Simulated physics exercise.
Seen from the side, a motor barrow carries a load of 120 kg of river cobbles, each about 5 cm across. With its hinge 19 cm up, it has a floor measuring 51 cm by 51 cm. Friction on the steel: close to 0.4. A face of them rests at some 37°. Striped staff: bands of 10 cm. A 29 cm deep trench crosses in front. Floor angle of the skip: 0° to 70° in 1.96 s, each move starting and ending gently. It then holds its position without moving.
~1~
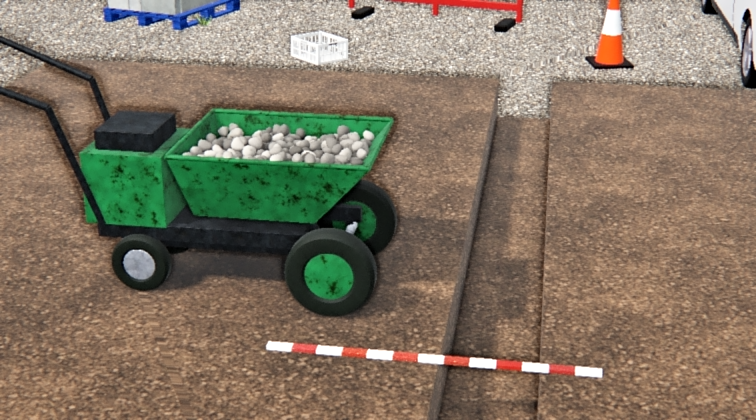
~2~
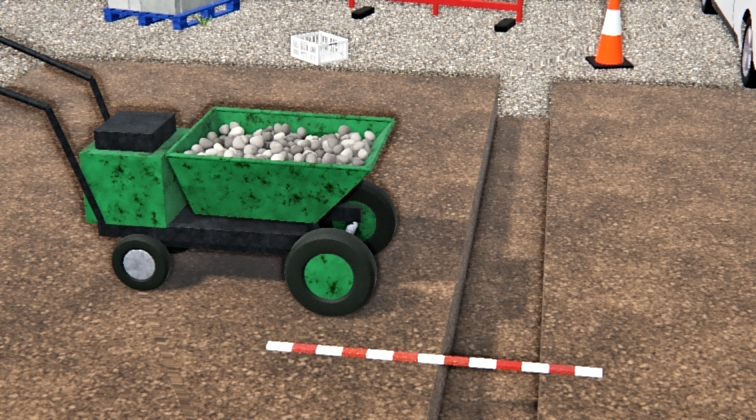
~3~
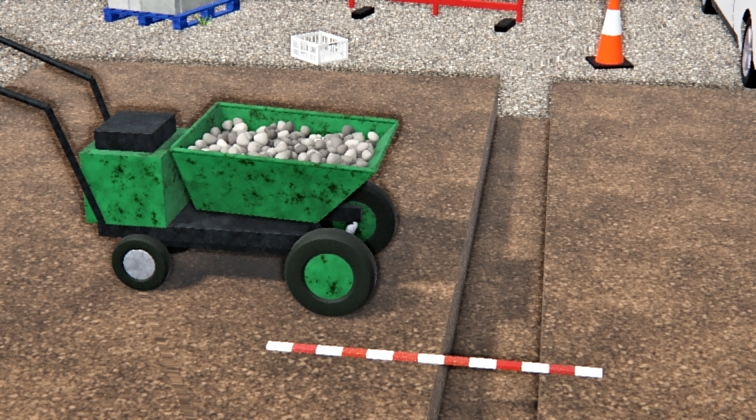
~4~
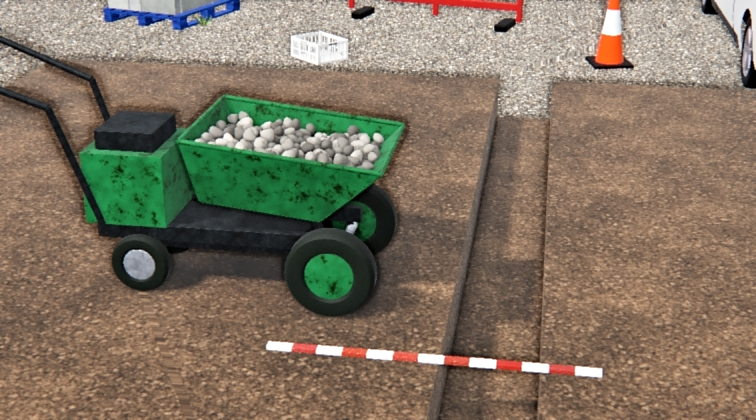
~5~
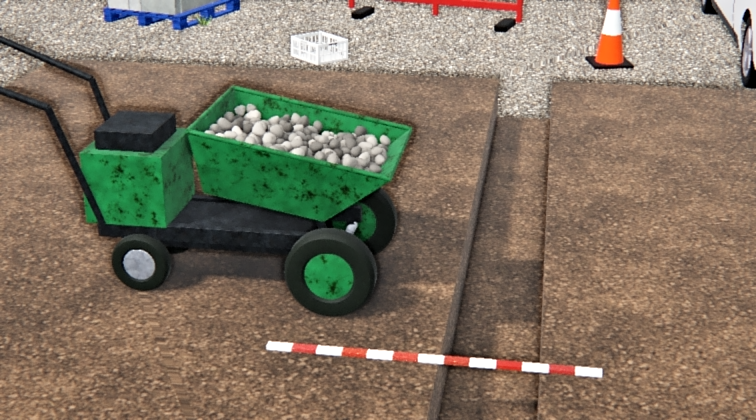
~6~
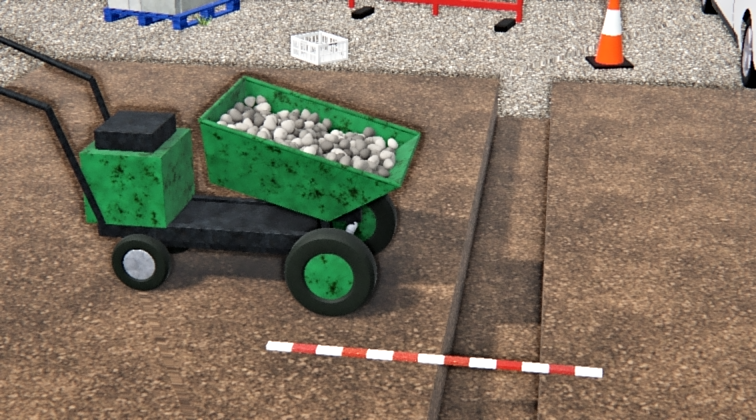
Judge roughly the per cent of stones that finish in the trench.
An estimated 98 per cent finish in the trench.
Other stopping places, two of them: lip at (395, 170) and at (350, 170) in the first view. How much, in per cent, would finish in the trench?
Roughly 80 in a hundred from the first, 100 in a hundred from the second.
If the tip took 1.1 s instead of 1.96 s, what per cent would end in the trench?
I'd put it at roughly 95 per cent.
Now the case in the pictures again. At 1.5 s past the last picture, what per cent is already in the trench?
60 per cent, give or take.
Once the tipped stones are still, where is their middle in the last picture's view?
The resting stones are centred at roughly (503, 339).
Then, 0.9 s after the last picture the floor is at 59°, 99 % in the skip, 1 % in the trench; the foremost stones are at (468, 237).
Then, 1.5 s after the last picture the floor is at 70°, 39 % in the skip, 59 % in the trench, 2 % past the trench; the foremost stones are at (586, 301).
Then, 1.8 s after the last picture the floor is at 70°, 14 % in the skip, 84 % in the trench, 2 % past the trench; the foremost stones are at (646, 299).
Then, 3.8 s after the last picture the floor is at 70°, 0 % in the skip, 98 % in the trench, 2 % past the trench; the foremost stones are at (665, 300).
